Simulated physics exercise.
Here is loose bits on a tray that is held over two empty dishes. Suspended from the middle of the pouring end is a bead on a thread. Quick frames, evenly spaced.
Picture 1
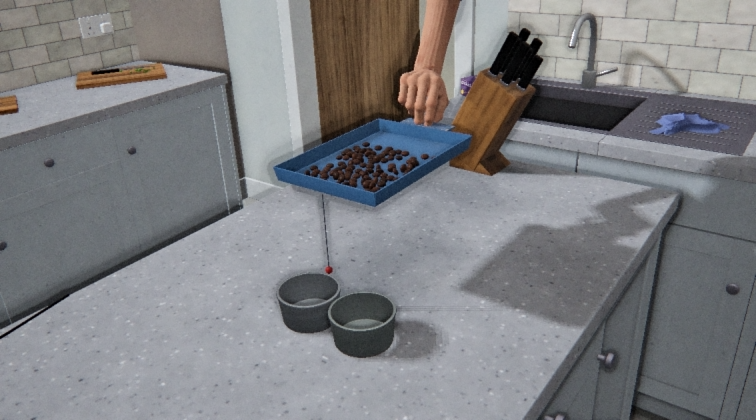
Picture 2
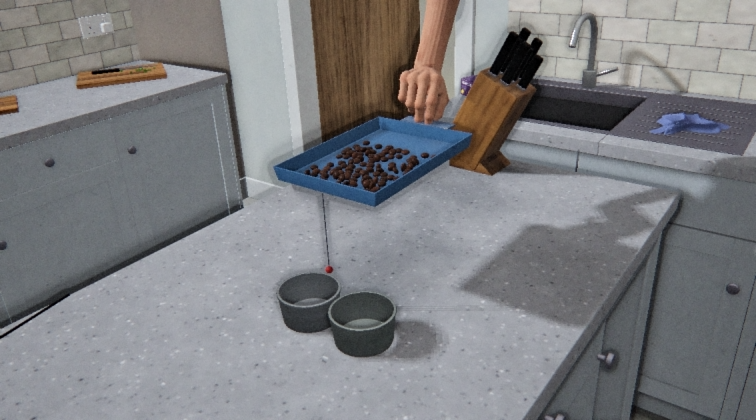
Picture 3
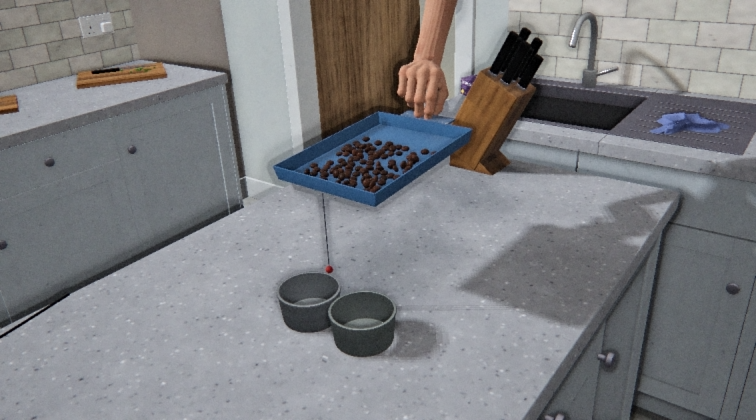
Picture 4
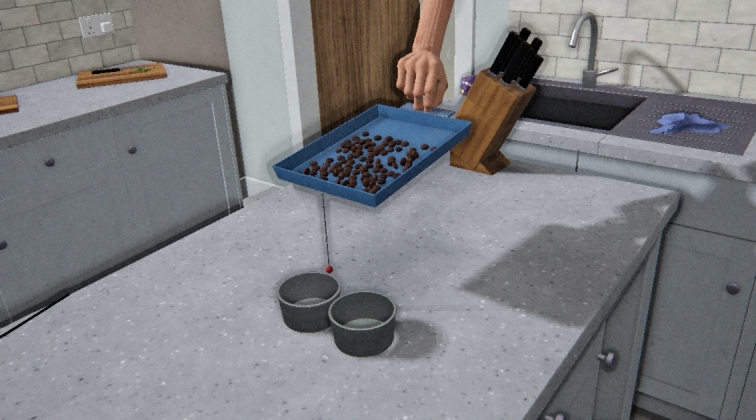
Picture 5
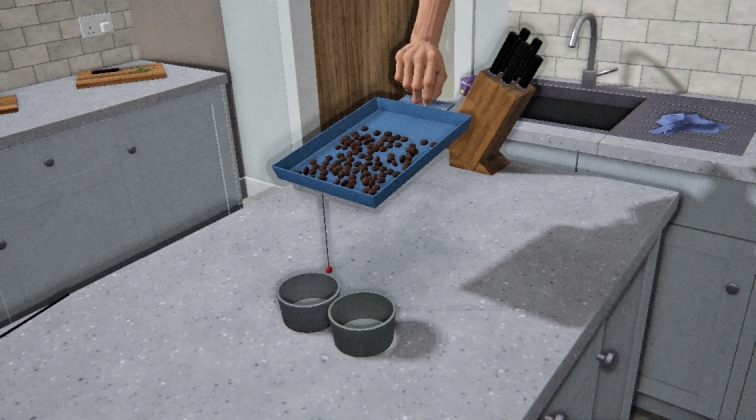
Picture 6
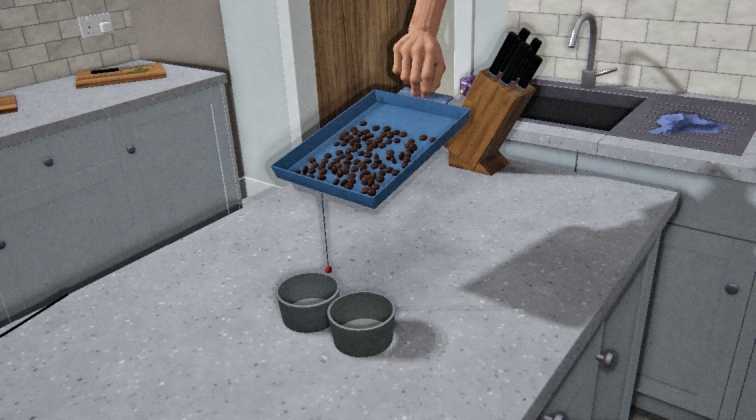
The video shows a hand holding a blue tray of small dark brown pieces above two empty grey dishes on a speckled countertop, then gradually tilting it slightly toward its near right corner while a red bead hangs below.
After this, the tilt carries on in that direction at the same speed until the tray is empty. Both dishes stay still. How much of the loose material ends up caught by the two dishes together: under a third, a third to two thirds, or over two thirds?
The result will be a high catch, beyond two thirds of the load.
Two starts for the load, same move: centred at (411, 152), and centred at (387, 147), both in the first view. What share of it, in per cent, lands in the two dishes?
Close to 90 per cent, followed by close to 90 per cent.
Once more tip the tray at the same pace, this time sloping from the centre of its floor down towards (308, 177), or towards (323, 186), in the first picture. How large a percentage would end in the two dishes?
Somewhere close to 10 % the first time, 50 % the second.
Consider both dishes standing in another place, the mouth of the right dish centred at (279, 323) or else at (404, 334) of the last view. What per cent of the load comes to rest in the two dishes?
10 %, 60 %.
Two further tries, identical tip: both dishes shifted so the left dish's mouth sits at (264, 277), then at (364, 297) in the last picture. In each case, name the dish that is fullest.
The first time it's the one placed on the right, and the second time it's the one placed on the left.
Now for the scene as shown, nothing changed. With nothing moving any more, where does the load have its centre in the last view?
Close to (337, 327) in the last picture.
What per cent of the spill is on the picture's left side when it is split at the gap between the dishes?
Left share: Some 100 per cent.
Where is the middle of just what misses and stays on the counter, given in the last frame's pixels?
Check roughly (242, 385) and you'll find the middle.
Soon after the last picture, tray tipped steeply; all on the tray.
A little later, tray tipped right over; about two thirds on the tray; a stray few in the right dish; a stray few in the left dish; a stray few outside both; about a quarter in the air.
Later still, tray tipped past a quarter turn; about half in the right dish; about a third in the left dish; about a quarter outside both.
At rest, tray tipped past a quarter turn; about half in the right dish; about a third in the left dish; about a quarter outside both.
